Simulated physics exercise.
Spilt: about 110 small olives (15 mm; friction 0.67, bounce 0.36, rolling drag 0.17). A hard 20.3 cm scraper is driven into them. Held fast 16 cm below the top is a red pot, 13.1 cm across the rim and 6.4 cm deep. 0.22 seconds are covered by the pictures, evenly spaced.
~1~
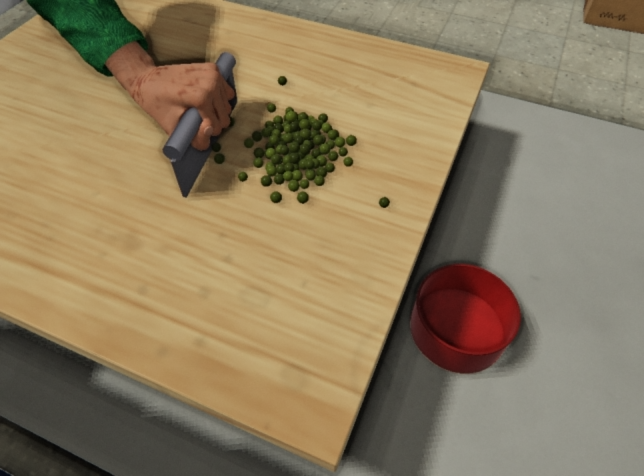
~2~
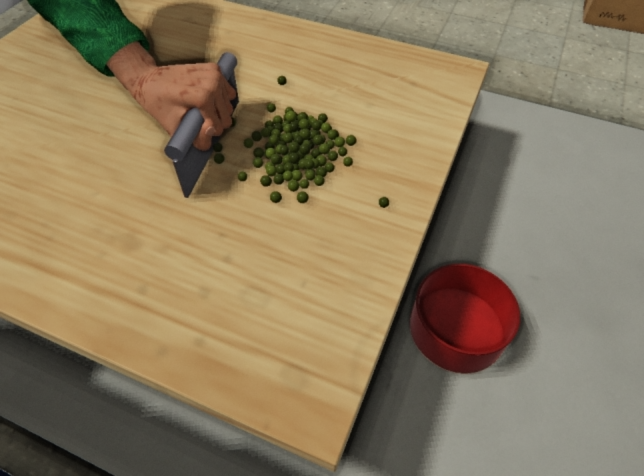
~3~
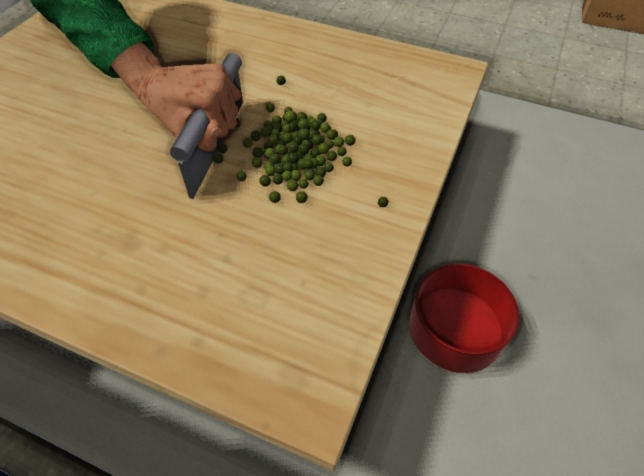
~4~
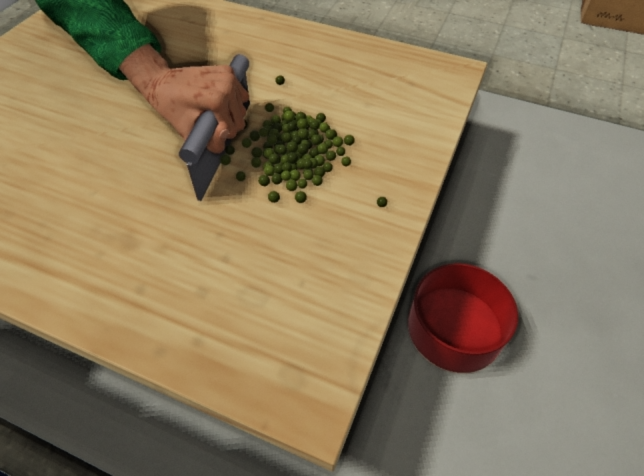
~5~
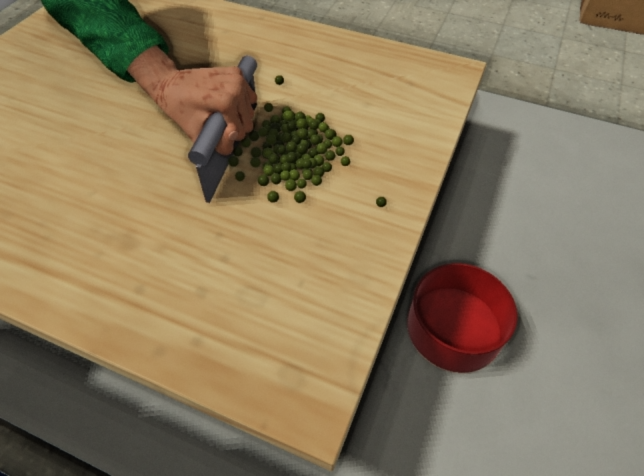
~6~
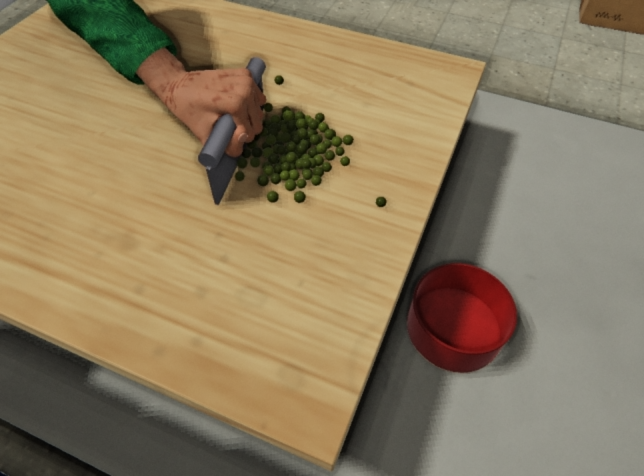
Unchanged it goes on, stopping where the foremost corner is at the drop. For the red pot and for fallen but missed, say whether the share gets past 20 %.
Red pot - falls short, missed - gets past.
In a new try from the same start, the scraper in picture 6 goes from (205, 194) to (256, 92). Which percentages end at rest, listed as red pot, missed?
Final: Red pot = 15%, missed = 10%.
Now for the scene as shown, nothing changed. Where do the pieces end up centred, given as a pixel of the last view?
I'd say somewhere near (452, 249).
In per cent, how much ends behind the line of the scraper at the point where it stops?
Roughly 15 %.
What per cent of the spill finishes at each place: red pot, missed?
Red pot at 15 per cent, missed at 55 per cent.
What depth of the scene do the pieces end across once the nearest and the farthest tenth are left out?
That comes to roughly 18 cm.
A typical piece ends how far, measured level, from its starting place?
That comes to about 26 cm.
Then, 0.39 s after the last picture, scraper 16 cm from its start, spill 17 cm wide; still on top 100 %.
Then, 0.77 s after the last picture, scraper 28 cm from its start, spill 19 cm wide; off the edge, not caught 10 %, still on top 90 %.
Then, 1.10 s after the last picture, scraper 30 cm from its start, spill 20 cm wide; red pot 15 %, off the edge, not caught 55 %, still on top 30 %.
In the end, red pot 15 %, fallen but missed 55 %, still on top 30 %.
